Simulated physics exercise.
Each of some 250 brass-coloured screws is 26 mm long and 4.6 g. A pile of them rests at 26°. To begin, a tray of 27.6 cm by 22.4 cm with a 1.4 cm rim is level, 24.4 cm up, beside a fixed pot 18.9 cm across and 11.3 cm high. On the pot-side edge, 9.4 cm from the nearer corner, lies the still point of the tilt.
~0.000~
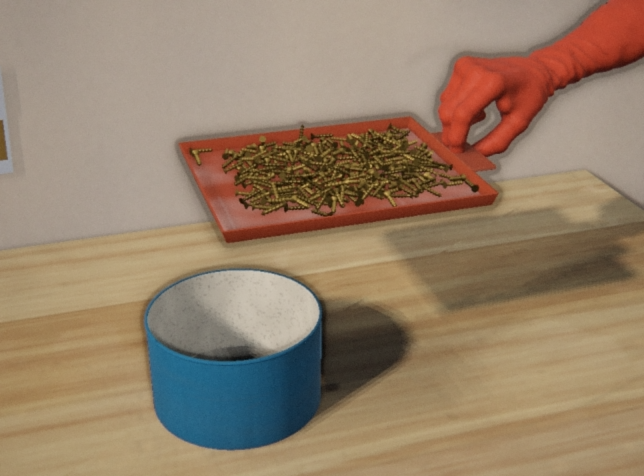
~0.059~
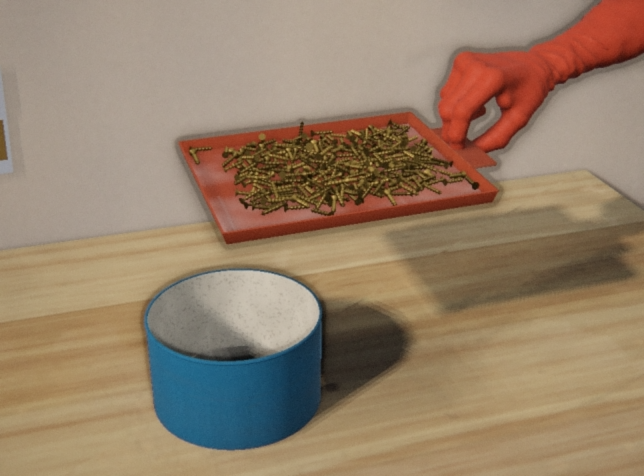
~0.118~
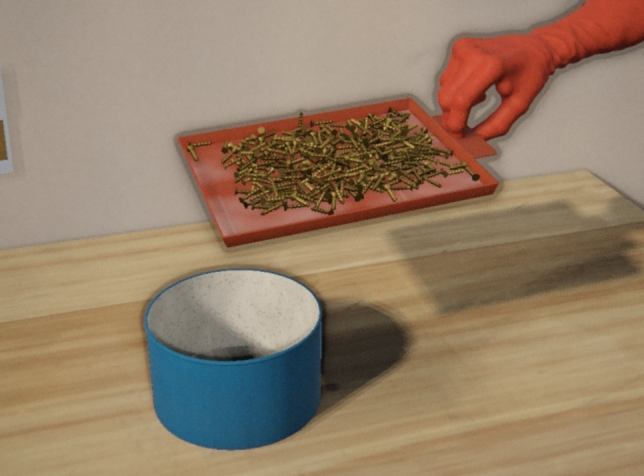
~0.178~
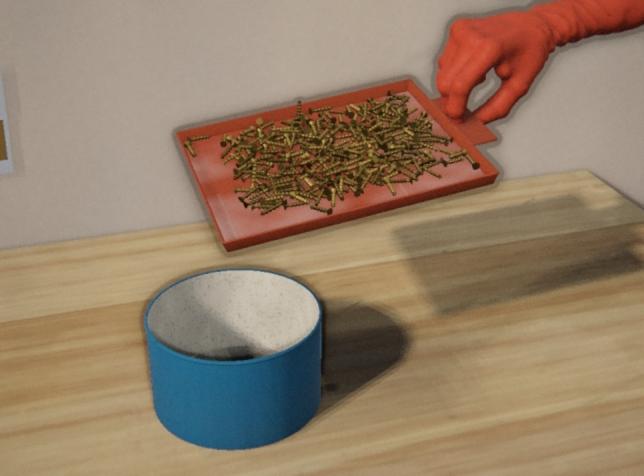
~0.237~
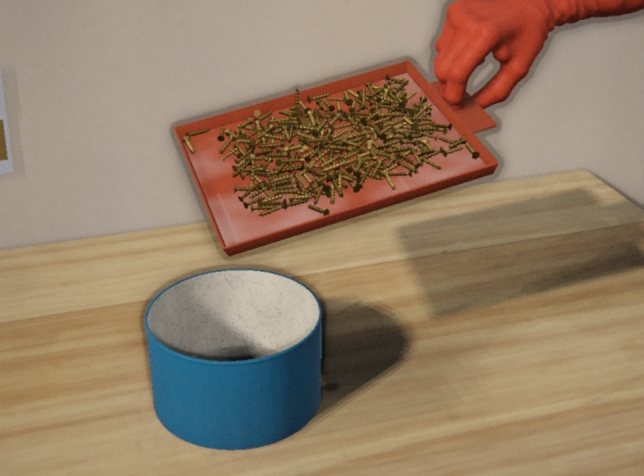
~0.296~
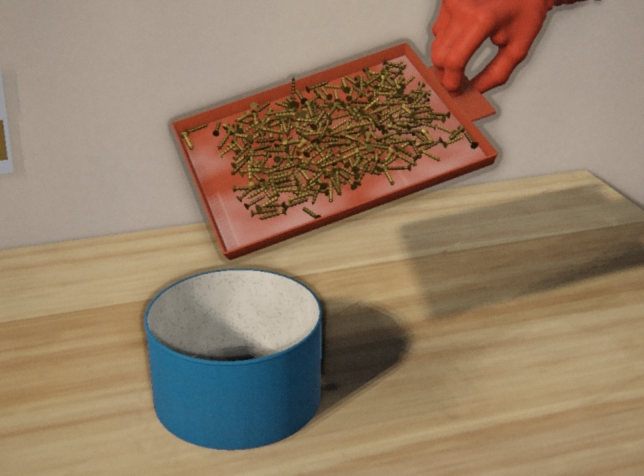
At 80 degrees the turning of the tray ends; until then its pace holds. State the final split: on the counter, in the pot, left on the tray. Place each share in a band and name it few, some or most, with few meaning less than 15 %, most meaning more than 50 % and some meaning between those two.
In the end: Counter most, pot some, tray few.
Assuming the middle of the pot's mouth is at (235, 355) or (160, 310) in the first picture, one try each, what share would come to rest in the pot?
Roughly 100 per cent, then 10 per cent.
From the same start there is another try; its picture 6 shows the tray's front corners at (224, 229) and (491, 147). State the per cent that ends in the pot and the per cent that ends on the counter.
Per cent by place - pot 50, counter 45.
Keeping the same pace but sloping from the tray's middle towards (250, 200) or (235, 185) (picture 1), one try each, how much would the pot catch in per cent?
I'd put it at roughly 40 per cent for the first tilt and roughly 30 per cent for the second.
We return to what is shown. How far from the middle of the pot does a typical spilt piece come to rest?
Roughly 18 cm from the centre.
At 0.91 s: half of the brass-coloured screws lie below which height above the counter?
Some 18 cm.
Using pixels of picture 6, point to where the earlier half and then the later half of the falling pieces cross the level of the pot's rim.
(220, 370) first, (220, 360) later, roughly.
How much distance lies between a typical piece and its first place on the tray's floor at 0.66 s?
About 10 cm.
Then, at 0.66 s, tilt 48 degrees; the tray holds 100 %, the pot 0 %.
After 0.91 s, tilt 69 degrees; the tray holds 40 %, the pot 10 %.
After 1.26 s, tilt 80 degrees; the tray holds 0 %, the pot 40 %.
At rest (2.2 s), counter 60 %, pot 40 %, tray 0 %.
